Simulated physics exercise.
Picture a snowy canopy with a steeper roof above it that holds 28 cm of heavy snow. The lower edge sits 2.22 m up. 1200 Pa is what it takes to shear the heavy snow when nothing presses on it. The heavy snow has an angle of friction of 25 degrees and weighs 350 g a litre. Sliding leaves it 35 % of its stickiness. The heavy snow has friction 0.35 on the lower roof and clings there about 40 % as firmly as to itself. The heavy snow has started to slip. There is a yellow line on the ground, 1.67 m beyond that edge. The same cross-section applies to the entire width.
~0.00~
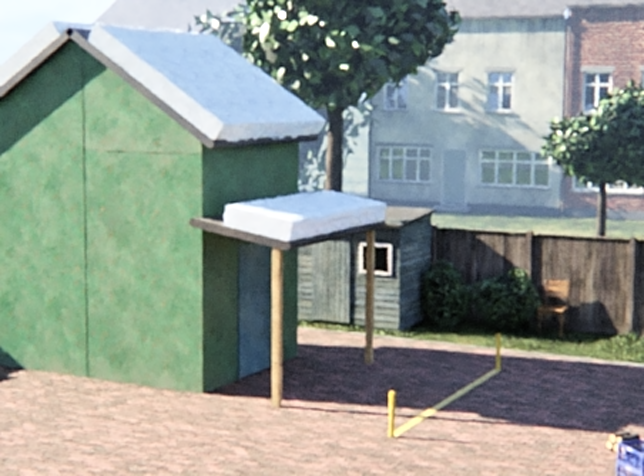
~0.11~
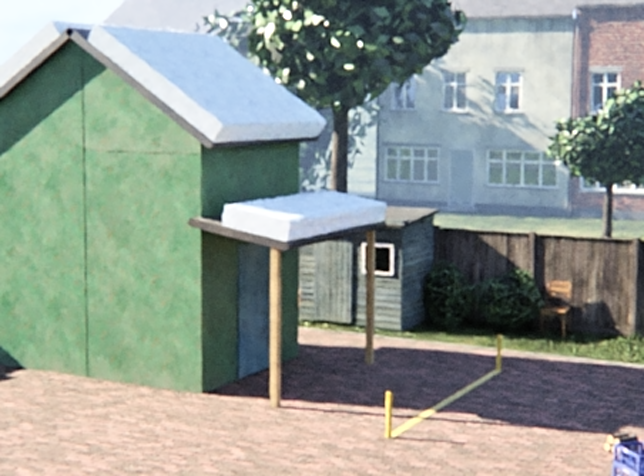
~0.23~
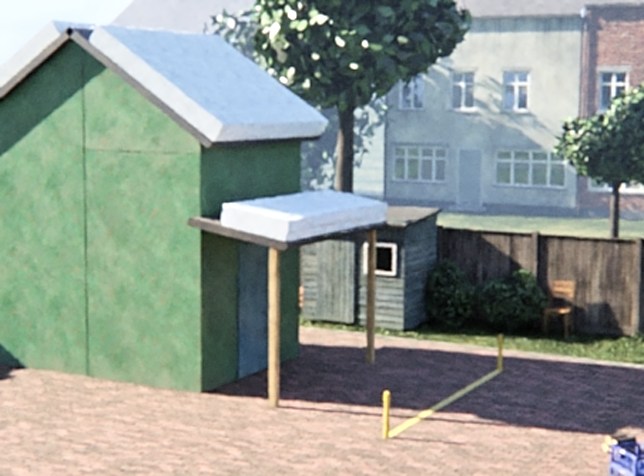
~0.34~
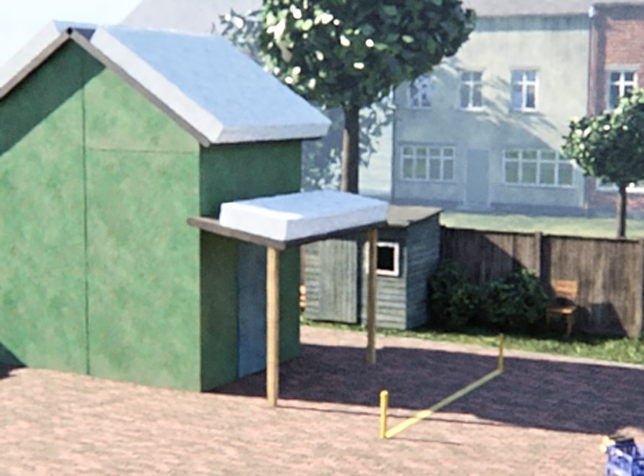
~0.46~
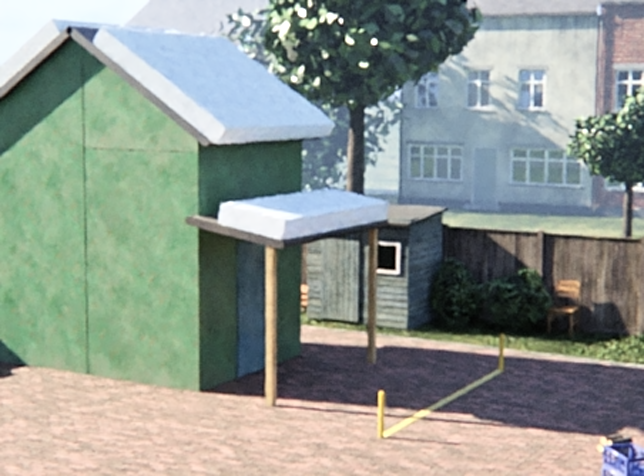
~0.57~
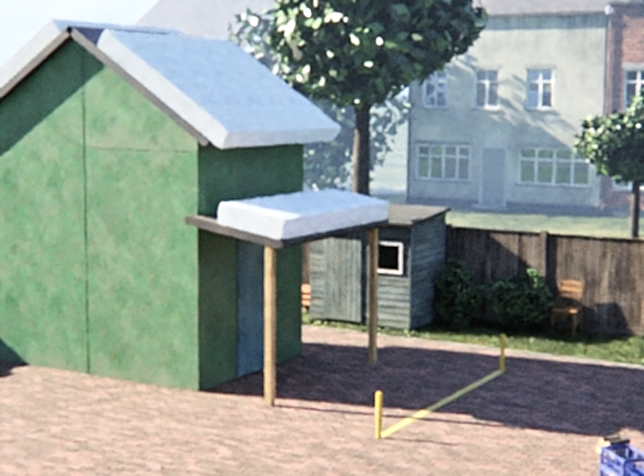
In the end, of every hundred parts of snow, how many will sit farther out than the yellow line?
Near 5 out of 100.
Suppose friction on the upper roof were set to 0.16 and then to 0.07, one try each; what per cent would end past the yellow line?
About 30 % in the first try and about 35 % in the second.
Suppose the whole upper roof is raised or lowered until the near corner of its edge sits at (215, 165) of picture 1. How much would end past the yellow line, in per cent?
Roughly 1 per cent.
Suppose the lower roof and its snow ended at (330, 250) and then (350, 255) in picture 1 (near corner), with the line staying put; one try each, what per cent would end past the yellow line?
First 0 per cent, second 0 per cent.
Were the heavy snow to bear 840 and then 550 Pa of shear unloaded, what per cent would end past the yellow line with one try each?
Expect about 25 in a hundred, then about 35 in a hundred.
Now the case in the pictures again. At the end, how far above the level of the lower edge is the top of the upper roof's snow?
Some 0.8 m.
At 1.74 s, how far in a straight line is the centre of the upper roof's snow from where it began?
Distance from start: Around 2.2 m.
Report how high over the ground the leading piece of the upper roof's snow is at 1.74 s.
Roughly 2.4 m.
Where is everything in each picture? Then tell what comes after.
The first picture shows foremost bit of the heavy snow at (216, 118).
The second picture shows foremost bit of the heavy snow at (215, 118), its middle shifted 8 mm.
The third picture shows foremost bit of the heavy snow at (215, 130), its middle shifted 3.1 cm, 1 % of it past the upper edge, in one piece.
The fourth picture shows foremost bit of the heavy snow at (216, 137), its middle shifted 7.2 cm, 3 % of it past the upper edge, in one piece.
The fifth picture shows foremost bit of the heavy snow at (218, 138), its middle shifted 13 cm, 5 % of it past the upper edge, in one piece.
The sixth picture shows foremost bit of the heavy snow at (221, 129), its middle shifted 22 cm, 9 % of it past the upper edge, in one piece.
After 1.10 s, none is below the lower edge and 0 % is past the line.
After 1.74 s, none is below the lower edge and 0 % is past the line.
After 2.37 s, 39 % is below the lower edge and 0 % is past the line.
After 3.00 s, 58 % is below the lower edge and 5 % is past the line.
After 3.50 s, 58 % is below the lower edge and 5 % is past the line.
